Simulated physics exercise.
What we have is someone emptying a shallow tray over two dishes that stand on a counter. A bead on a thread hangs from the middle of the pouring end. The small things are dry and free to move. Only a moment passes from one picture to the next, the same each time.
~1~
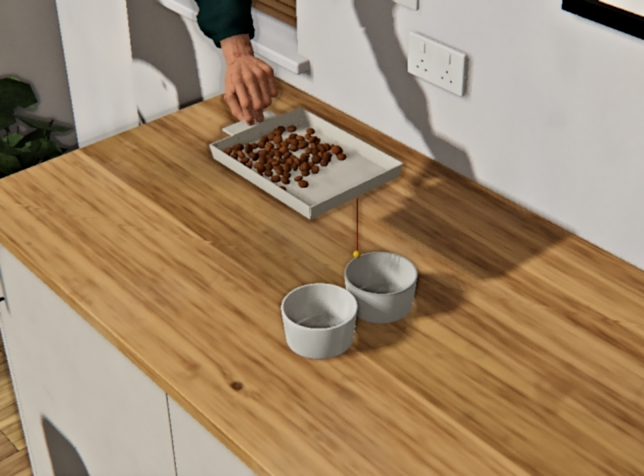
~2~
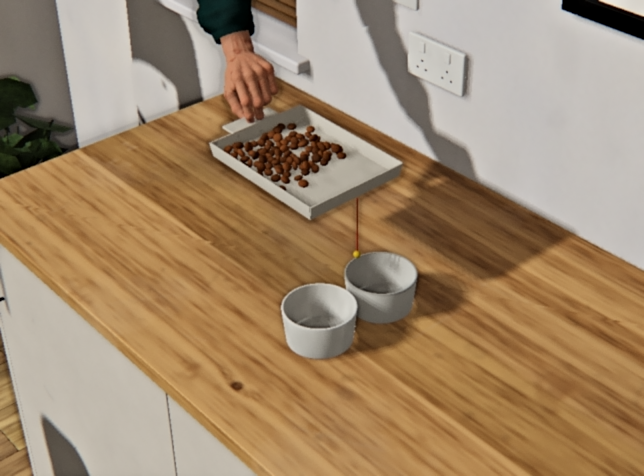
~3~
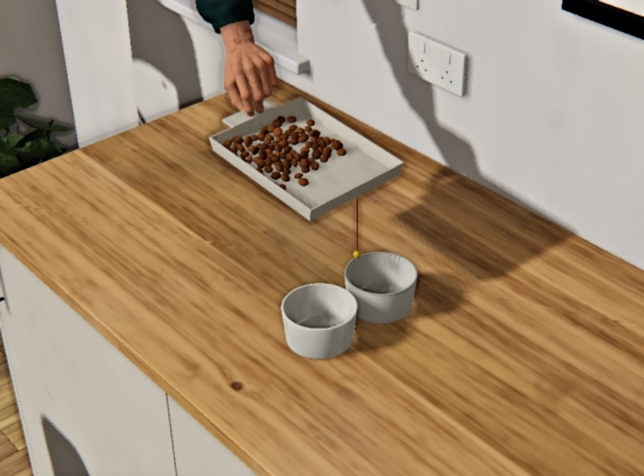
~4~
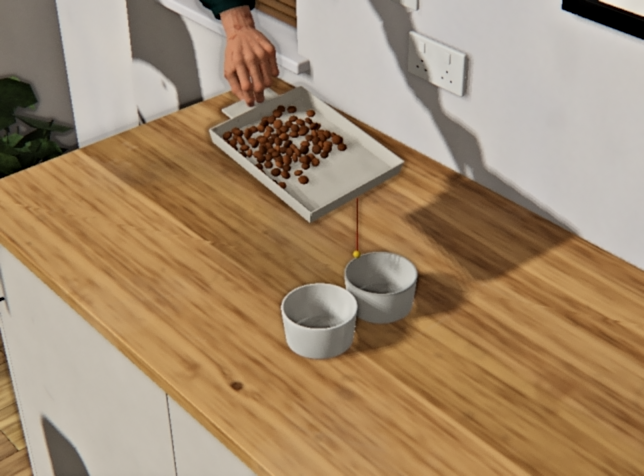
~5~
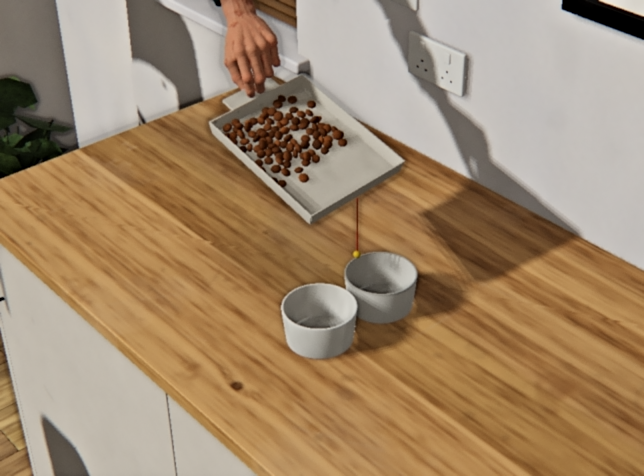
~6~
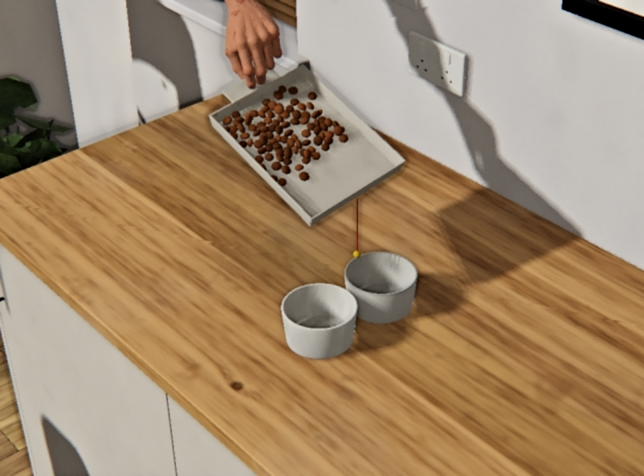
The clip opens with a hand holding a shallow pale tray of small brown pieces above a wooden counter, where two white dishes stand below a bead on a thread. The hand gradually raises the tray's back end, then the pouring edge also slants, its left corner dipping lowest, while the dishes stay still.
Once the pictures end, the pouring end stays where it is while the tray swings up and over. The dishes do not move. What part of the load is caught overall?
In the dishes lies the larger part of it.
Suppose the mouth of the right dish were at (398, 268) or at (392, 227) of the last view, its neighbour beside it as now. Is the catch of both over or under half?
At the first place more than half, at the second less than half.
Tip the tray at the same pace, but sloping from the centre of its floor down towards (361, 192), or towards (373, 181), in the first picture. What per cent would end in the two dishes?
Roughly 70 per cent, and 20 per cent.
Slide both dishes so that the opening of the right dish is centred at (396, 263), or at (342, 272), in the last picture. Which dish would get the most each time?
In turn: The left-hand dish; the right one.
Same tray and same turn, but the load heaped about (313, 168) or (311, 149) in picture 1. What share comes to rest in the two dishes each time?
Roughly 80 per cent, and 80 per cent.
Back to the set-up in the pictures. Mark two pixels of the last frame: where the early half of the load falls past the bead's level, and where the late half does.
Early half (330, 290), late half (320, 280).
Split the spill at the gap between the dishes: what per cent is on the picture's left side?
Close to 70 per cent.
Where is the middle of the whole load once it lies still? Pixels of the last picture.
Close to (324, 328).
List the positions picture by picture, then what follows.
Corners of the pouring end near (310, 205) and (399, 163), level; middle of the load near (288, 156), bits of dog kibble; left dish near (344, 337); right dish near (405, 302); bead on its thread near (357, 254), in the first picture.
Corners of the pouring end near (310, 206) and (399, 163), level; middle of the load near (288, 155), in the second picture.
Corners of the pouring end near (311, 208) and (400, 162), tipped barely, lowest at the left corner; middle of the load near (288, 150), in the third picture.
Corners of the pouring end near (311, 210) and (400, 161), tipped a little, lowest at the left corner; middle of the load near (288, 144), in the fourth picture.
Corners of the pouring end near (311, 213) and (401, 160), tipped clearly, lowest at the left corner; middle of the load near (288, 138), in the fifth picture.
Corners of the pouring end near (312, 216) and (402, 160), tipped clearly, lowest at the left corner; middle of the load near (289, 133); left dish near (344, 337); right dish near (405, 302), in the sixth picture.
Shortly afterwards, tray tipped steeply; all but a few on the tray; a little in the air.
Next, tray tipped past a quarter turn; near a quarter on the tray; near half in the left dish; only a few in the right dish; a little outside both; a little in the air.
Some moments later, tray tipped past a quarter turn; the bulk in the left dish; a little in the right dish; near a quarter outside both.
In the end, tray tipped past a quarter turn; the bulk in the left dish; a little in the right dish; near a quarter outside both.
